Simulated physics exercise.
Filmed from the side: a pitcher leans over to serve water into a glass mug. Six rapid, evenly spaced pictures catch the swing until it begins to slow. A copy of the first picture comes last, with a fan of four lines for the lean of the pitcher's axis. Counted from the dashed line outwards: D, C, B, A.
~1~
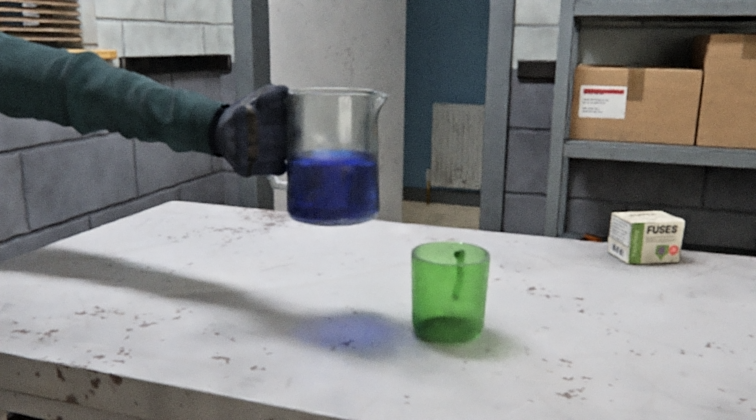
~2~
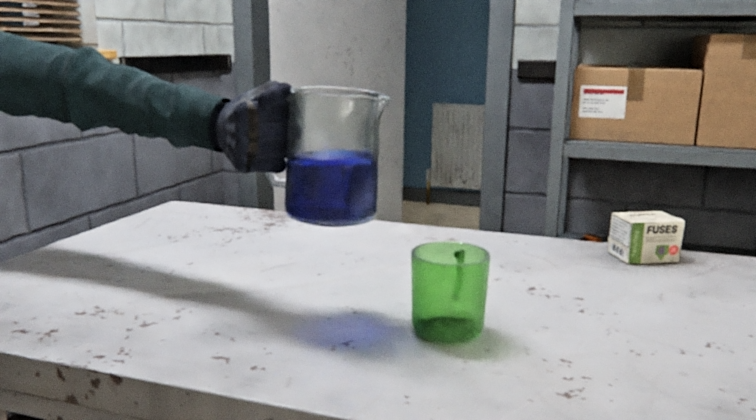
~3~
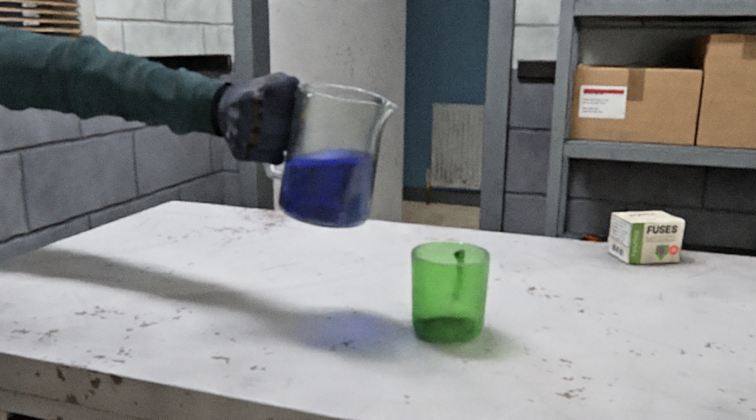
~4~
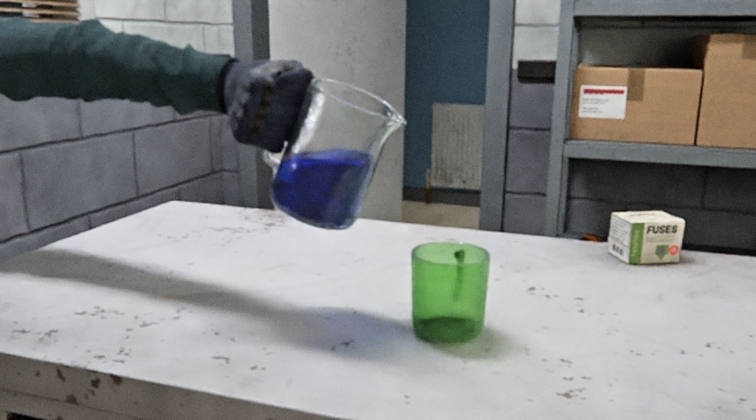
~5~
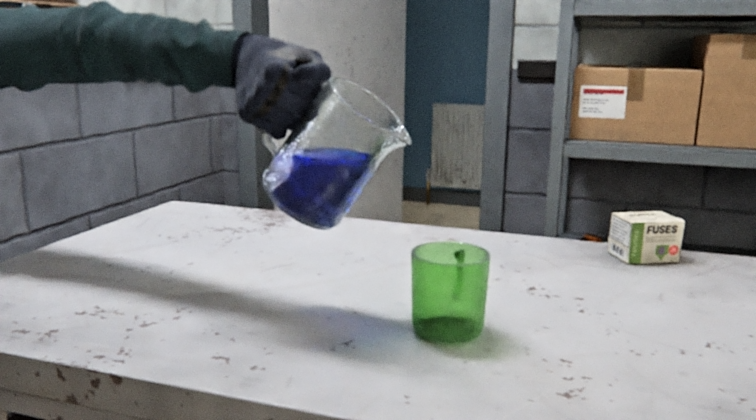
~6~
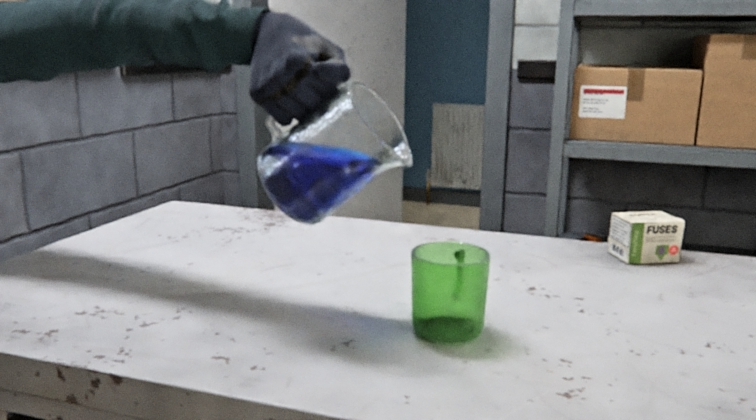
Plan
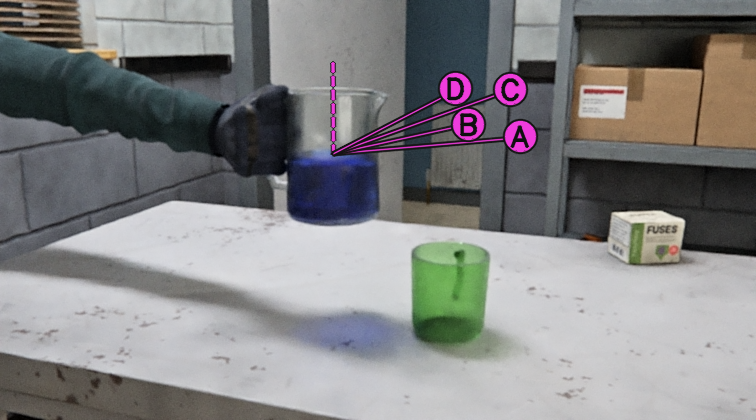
A gloved hand holding a clear pitcher of blue liquid above a white table, tilting it steadily rightward near a green mug.
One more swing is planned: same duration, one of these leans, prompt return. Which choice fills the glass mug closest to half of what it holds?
Go for A.
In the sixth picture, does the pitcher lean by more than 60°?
No.
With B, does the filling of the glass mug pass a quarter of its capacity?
Yes.
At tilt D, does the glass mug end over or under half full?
Under.
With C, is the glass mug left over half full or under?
Under half.
On the marked copy, A at (503, 139); B at (451, 128); C at (494, 95); D at (441, 98).
Choosing A, the glass mug ends with about 50 % of what it can hold.
Choosing B, the glass mug ends with about 35 % of what it can hold.
Choosing C, the glass mug ends with about 20 % of what it can hold.
Choosing D, the glass mug ends with about 9 % of what it can hold.
